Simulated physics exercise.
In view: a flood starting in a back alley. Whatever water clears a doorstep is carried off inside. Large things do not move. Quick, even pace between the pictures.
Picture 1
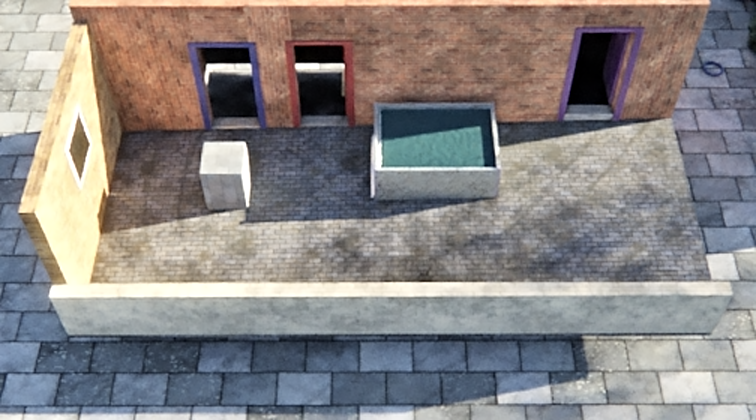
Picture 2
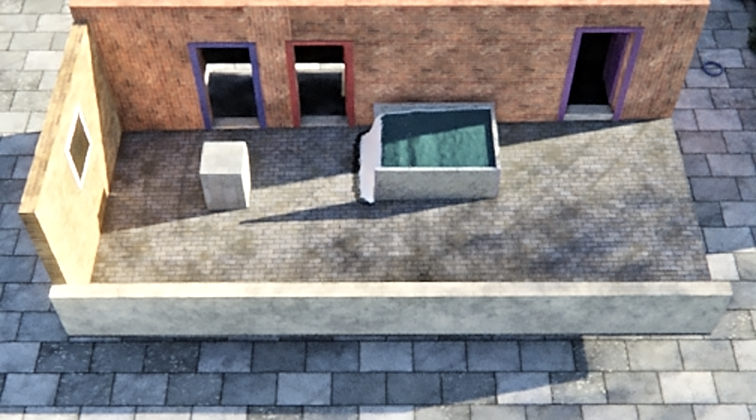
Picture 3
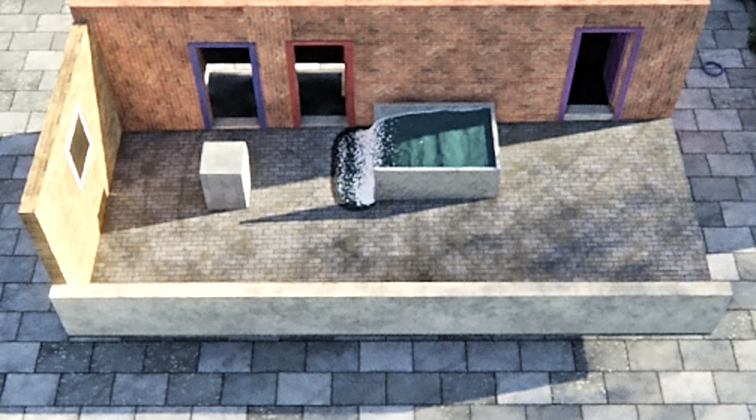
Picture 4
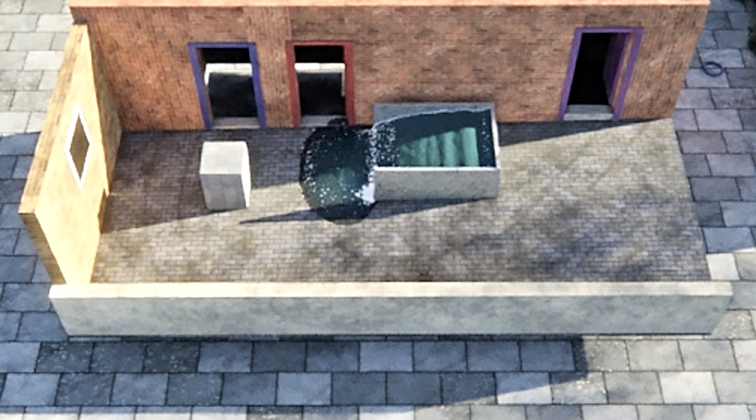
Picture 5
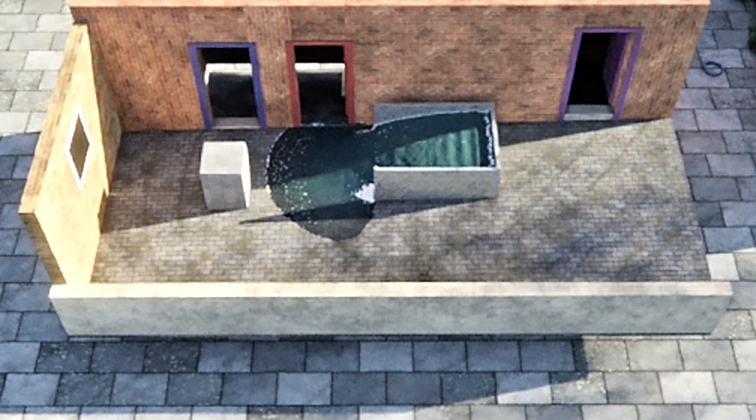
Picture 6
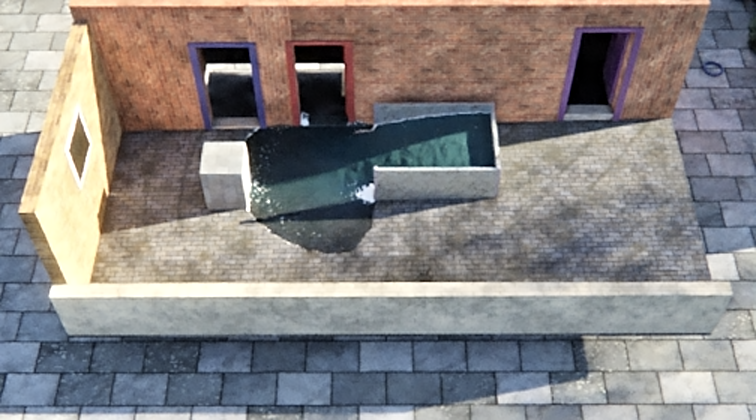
Dark green water bursts from the left side of a pale, open-topped rectangular tank in a walled, brick-paved back alley, seen from high above by a camera that stays still. A pale block stands to the left, before an orange brick wall with blue, red and purple framed openings. White and speckled at first, the water spreads leftward in a rounded, darkening sheet, reaching the block and the red-framed doorway.
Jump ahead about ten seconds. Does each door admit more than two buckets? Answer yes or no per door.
Answers: The blue door: Yes; the red door: Yes; the purple door: No.
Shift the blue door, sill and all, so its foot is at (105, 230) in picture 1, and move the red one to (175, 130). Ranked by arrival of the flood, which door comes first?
I reckon it's the door marked red.
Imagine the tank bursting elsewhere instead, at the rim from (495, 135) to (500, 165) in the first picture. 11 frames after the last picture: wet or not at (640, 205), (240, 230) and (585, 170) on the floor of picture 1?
Soaked, untouched, soaked.
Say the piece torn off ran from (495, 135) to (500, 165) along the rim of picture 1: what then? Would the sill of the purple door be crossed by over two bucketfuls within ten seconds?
Note: Purple door admits less.
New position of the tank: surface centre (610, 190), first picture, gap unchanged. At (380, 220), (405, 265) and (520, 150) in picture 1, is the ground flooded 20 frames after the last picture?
Soaked, soaked, spared.
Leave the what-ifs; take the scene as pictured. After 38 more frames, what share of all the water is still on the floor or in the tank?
Roughly 90 per cent.
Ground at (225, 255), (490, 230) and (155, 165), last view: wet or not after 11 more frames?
First spot soaked, second not wet, third soaked.
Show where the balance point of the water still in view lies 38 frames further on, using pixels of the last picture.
I'd place it roughly at (217, 228).
A moment on, water covers 30 % of the floor; the blue door under two buckets in, the red door over two buckets in, the purple door not reached.
Next, water covers 40 % of the floor; the blue door under two buckets in, the red door far over two buckets in, the purple door not reached.
Then, water covers 40 % of the floor; the blue door over two buckets in, the red door far over two buckets in, the purple door not reached.
Later, water covers 55 % of the floor; the blue door over two buckets in, the red door far over two buckets in, the purple door not reached.
In the end, water covers 75 % of the floor; the blue door far over two buckets in, the red door far over two buckets in, the purple door not reached.
